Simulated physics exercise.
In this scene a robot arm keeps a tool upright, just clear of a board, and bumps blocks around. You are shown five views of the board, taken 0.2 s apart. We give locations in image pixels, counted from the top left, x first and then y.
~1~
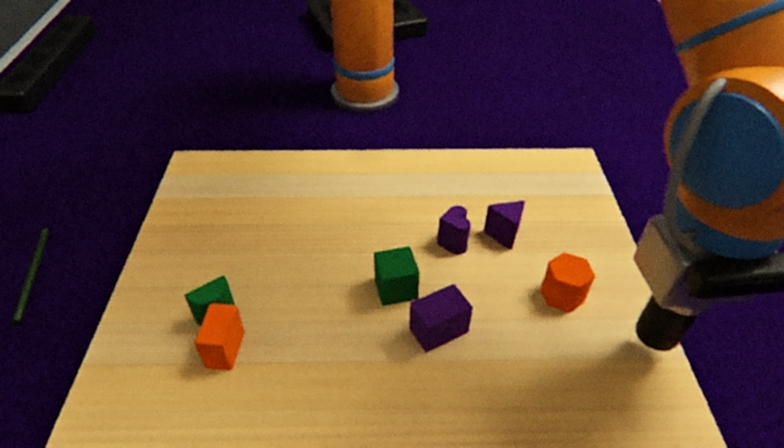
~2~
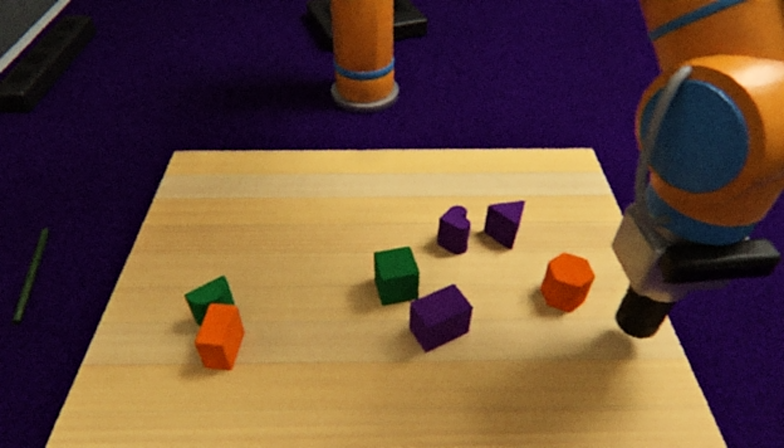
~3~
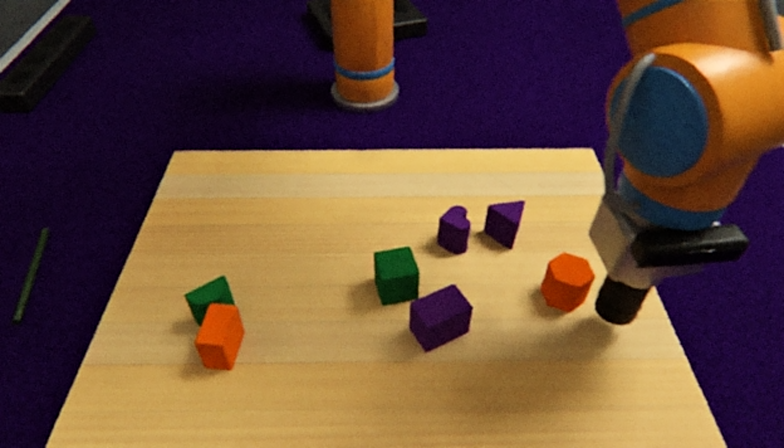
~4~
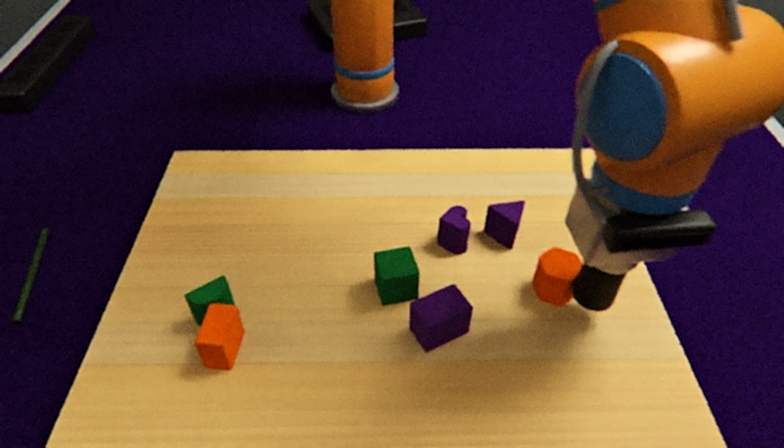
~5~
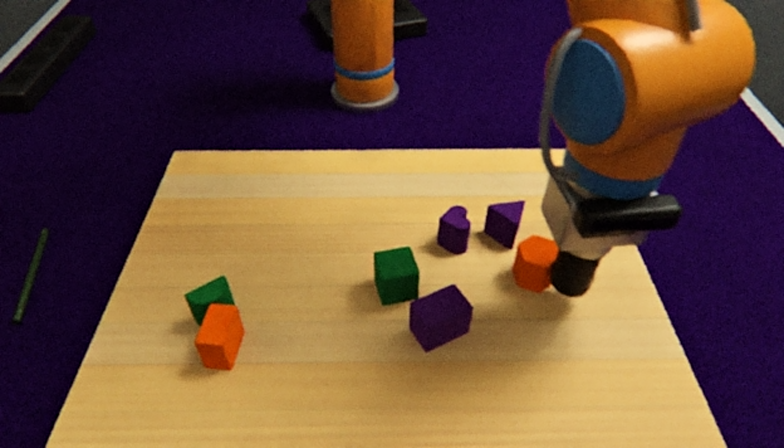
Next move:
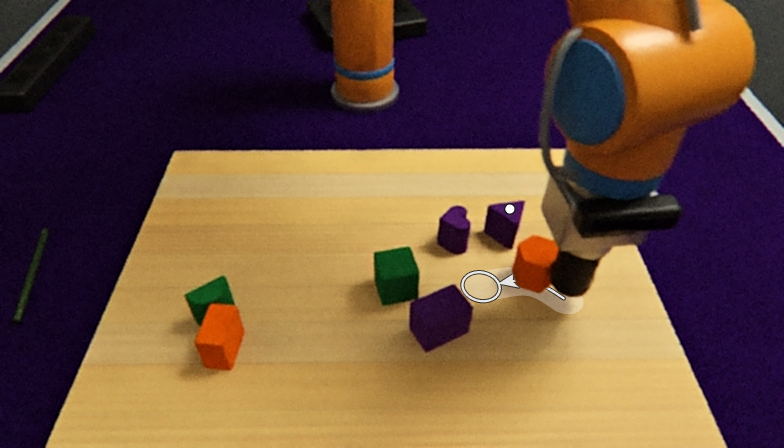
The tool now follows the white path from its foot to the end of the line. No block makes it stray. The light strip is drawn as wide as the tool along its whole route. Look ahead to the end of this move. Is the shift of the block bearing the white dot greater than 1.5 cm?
I believe not.
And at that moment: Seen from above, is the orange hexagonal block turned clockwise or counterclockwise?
It is turned clockwise.
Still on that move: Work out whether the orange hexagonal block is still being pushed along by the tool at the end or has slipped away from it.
My answer is that the orange hexagonal block has slipped off.
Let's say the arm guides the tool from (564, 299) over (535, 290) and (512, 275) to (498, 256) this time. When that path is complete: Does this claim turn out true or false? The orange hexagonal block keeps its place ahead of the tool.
This is true.
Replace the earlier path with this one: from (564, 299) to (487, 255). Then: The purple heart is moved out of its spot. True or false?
True.
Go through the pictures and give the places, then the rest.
In the first picture, tool's lower end (656, 335); purple oblong (442, 304); purple triangular block (510, 209); orange hexagonal block (572, 268).
In the second picture, tool (636, 323); blocks still.
In the third picture, tool (615, 310); blocks still.
In the fourth picture, tool (593, 297); orange hexagonal block (562, 263).
In the fifth picture, tool (570, 283); purple oblong (442, 304); purple triangular block (510, 209); orange hexagonal block (540, 250).
Drawn move, from (564, 299) by way of (538, 284) and (509, 282) to (481, 286); the dot is on the purple triangular block.
On the path given first. Halfway along, tool (526, 265); purple triangular block (505, 203), turned 25° clockwise; orange hexagonal block (501, 232).
At the end, tool (484, 271); purple oblong still; purple triangular block (505, 203), turned 25° clockwise; orange hexagonal block (494, 229), turned 25° clockwise.
